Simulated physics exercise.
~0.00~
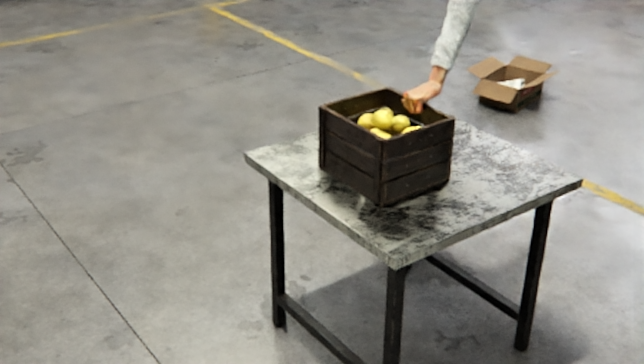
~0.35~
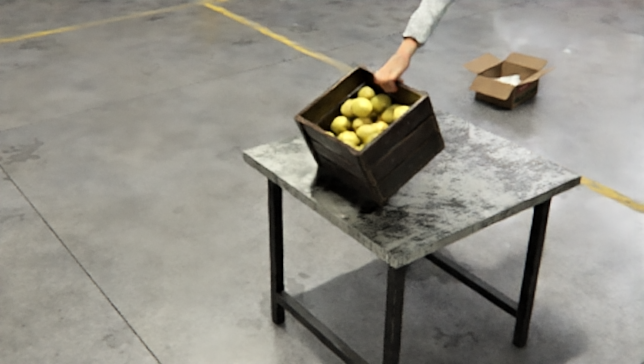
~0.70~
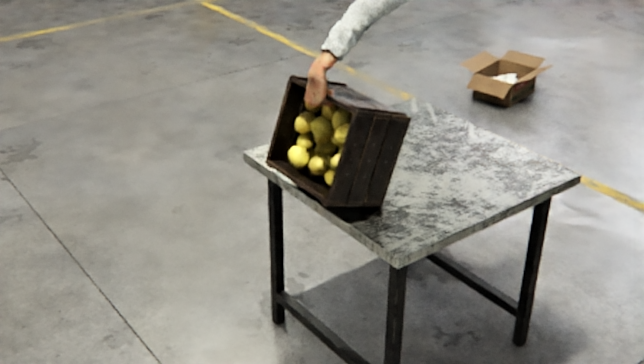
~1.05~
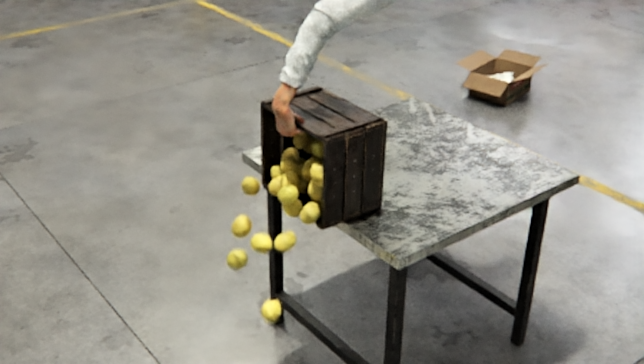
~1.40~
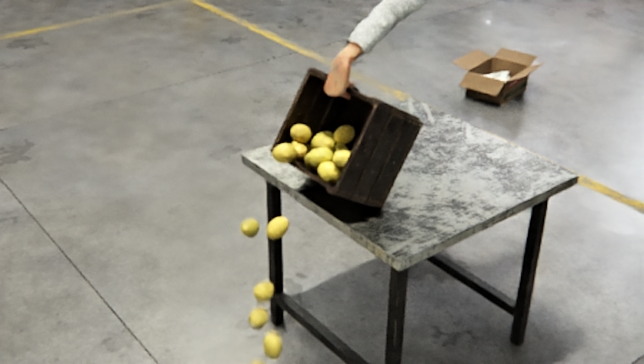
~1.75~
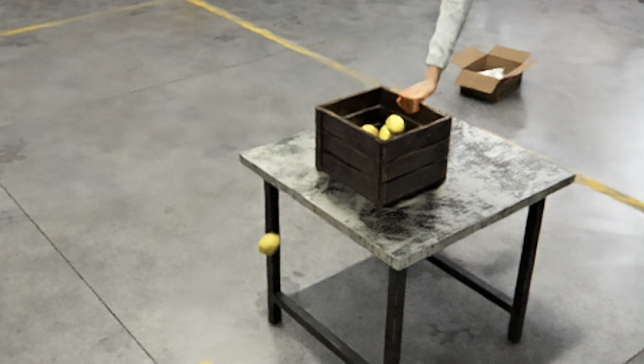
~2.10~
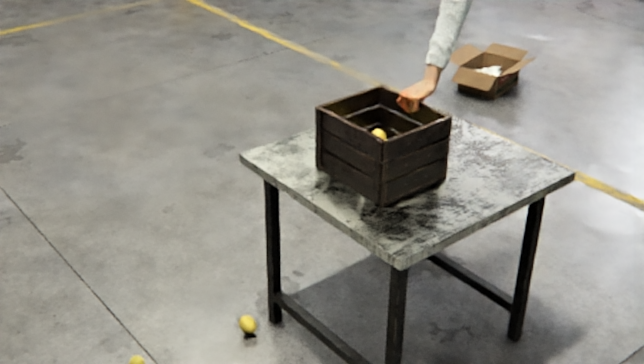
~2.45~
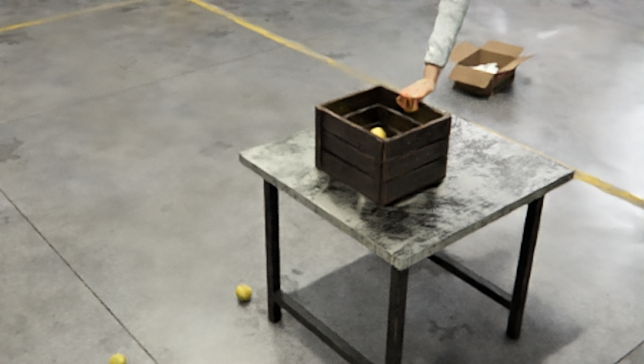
In a wide space with a grey concrete floor marked by yellow lines, seen from above at an angle, a dark wooden crate of yellow lemons sits on a mottled grey table with black legs. An open cardboard box lies on the floor behind to the right. A hand in a pale sleeve grips the crate's rim and tips it steeply to the left. Lemons tumble over the table's edge towards the floor. The hand then lowers the crate flat again, and it rests upright with a lemon visible inside while two lie on the floor at left.
